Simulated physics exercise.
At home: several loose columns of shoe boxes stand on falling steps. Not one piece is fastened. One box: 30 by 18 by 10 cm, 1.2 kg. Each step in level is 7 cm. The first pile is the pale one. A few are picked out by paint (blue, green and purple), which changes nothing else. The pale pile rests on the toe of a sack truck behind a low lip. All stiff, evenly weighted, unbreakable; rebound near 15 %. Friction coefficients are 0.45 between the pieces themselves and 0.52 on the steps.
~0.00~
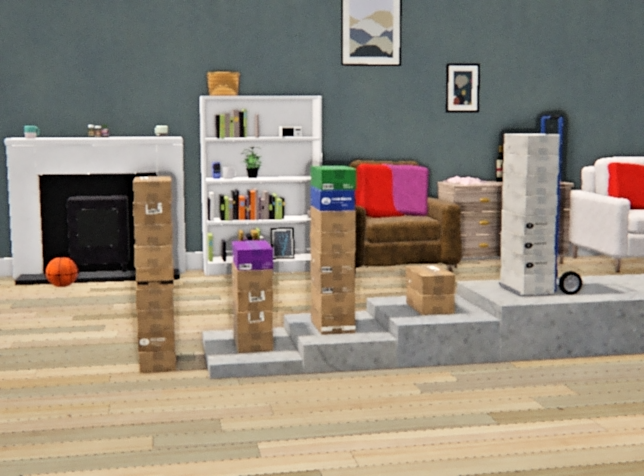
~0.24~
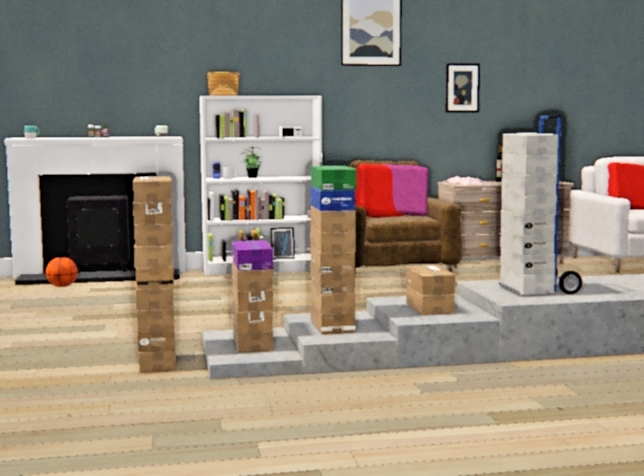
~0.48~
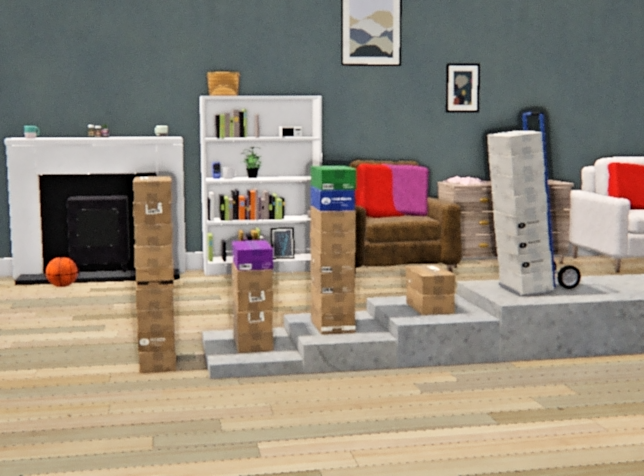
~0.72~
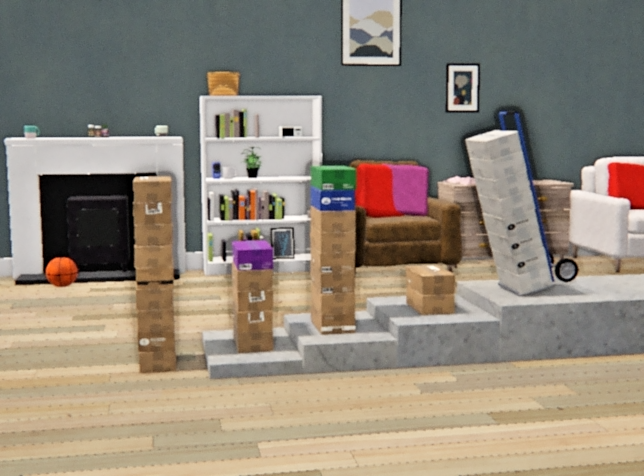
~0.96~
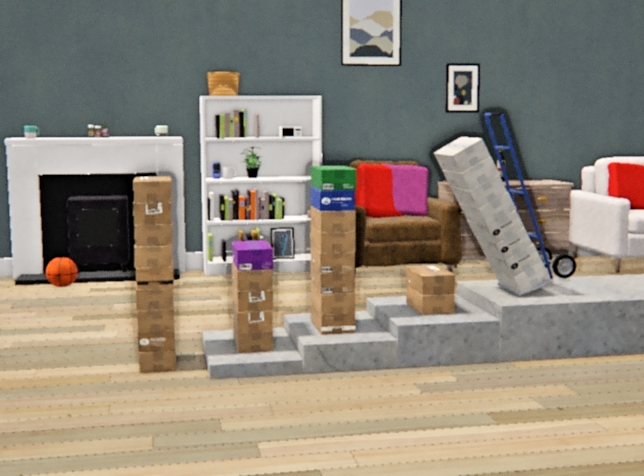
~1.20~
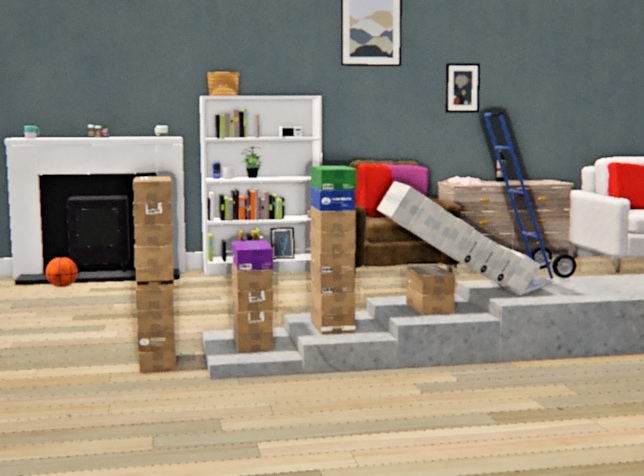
A tall pale stack of boxes on a blue hand truck stands upright on the top step, then tilts left with the truck. The truck stops leaning while the stack separates from it and swings farther left, slanting steeply over the small brown box below as the other stacks stay still.
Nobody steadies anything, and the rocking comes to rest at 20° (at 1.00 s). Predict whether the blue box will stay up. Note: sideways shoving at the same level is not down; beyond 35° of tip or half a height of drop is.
It will.
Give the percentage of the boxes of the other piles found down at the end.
Close to 0 per cent of them.
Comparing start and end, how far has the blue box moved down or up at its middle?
Net change: Some 0 cm lower.
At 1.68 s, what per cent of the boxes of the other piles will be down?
0 %.
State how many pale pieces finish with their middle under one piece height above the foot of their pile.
The number is 6.
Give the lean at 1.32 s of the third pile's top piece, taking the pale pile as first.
0° from upright.
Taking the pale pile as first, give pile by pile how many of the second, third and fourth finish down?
From the second pile 0, from the third pile 0 and from the fourth pile 0.
After 1.26 s, 8 of the pale pile down; none of the 24 other boxes down; blue box unmoved.
After 1.44 s, 8 of the pale pile down; none of the 24 other boxes down, 6 disturbed; blue box 18 mm from its place; green box 15 mm from its place.
After 1.68 s, 8 of the pale pile down; none of the 24 other boxes down, 5 disturbed; blue box 11 mm from its place.
In the end (2.6 s), 8 of the pale pile down; none of the 24 other boxes down, 6 disturbed; blue box 18 mm from its place; green box 14 mm from its place; purple box unmoved. From the last view, middles, blue box near (328, 198), green box near (330, 178).
